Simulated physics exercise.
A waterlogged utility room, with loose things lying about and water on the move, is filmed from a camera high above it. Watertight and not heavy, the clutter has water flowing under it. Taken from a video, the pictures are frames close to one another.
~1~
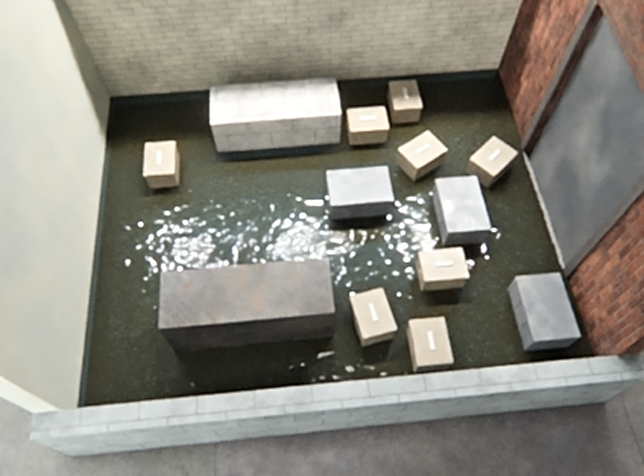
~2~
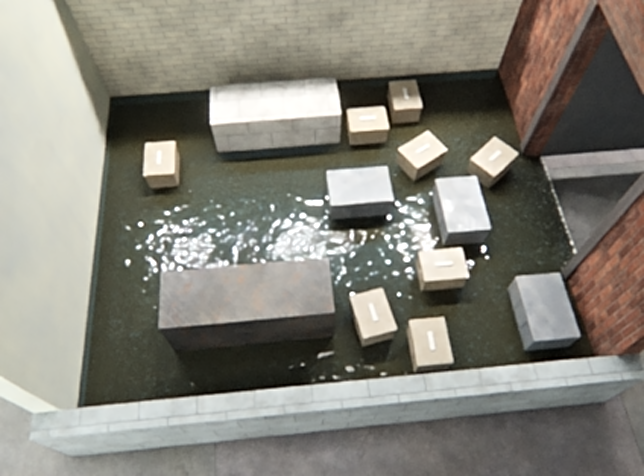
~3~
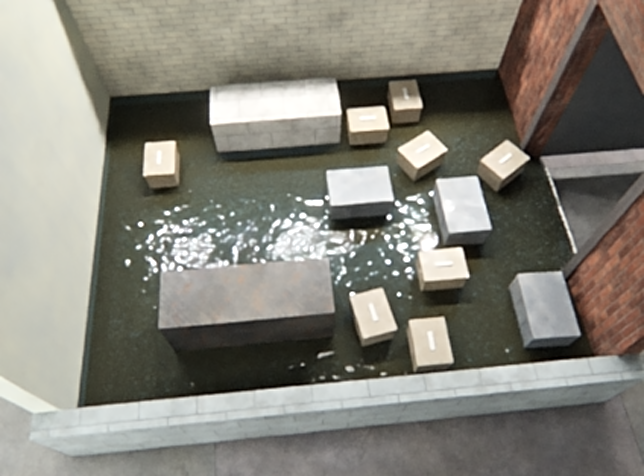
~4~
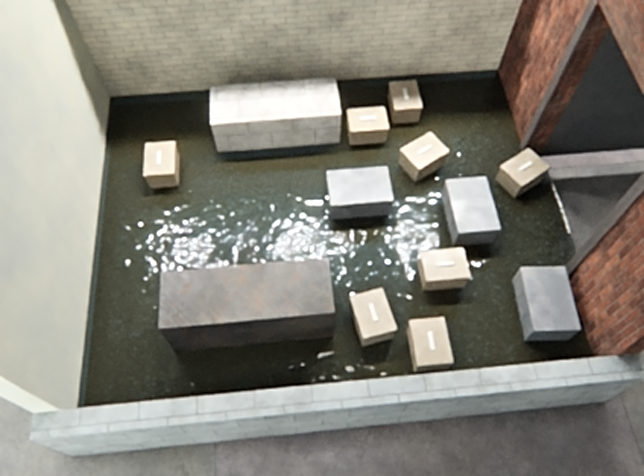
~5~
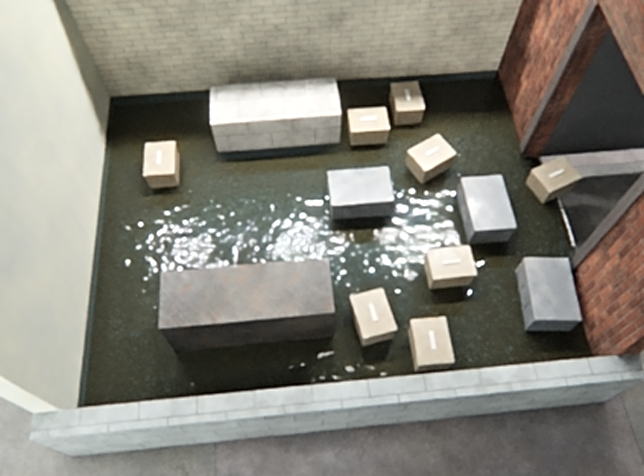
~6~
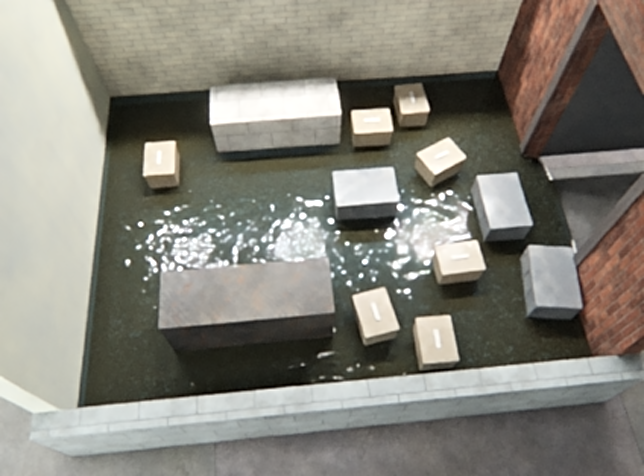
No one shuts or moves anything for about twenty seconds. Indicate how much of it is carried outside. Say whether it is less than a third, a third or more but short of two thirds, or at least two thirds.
It is at least two thirds.
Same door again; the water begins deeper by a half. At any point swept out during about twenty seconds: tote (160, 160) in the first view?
Observed result: Retained.
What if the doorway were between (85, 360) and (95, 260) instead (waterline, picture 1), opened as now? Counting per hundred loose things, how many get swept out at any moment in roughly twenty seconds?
Result: Roughly 30 per cent.
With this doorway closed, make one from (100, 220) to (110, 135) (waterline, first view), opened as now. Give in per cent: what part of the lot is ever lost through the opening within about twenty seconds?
By my count, 20 percent.
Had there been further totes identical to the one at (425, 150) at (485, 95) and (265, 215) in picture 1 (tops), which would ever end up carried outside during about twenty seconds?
Swept away; swept away.
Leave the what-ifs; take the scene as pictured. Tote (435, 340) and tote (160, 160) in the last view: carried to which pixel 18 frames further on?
They'd be somewhere near (554, 269) and (222, 172).
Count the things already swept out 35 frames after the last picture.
Count: 10.
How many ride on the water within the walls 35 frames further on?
The total is 1.
A moment on, 3 of 11 are out; 8 afloat.
Next, 7 of 11 are out; 4 afloat.
Later, 10 of 11 are out; 1 afloat.
In the end, 10 of 11 are out; 1 afloat.
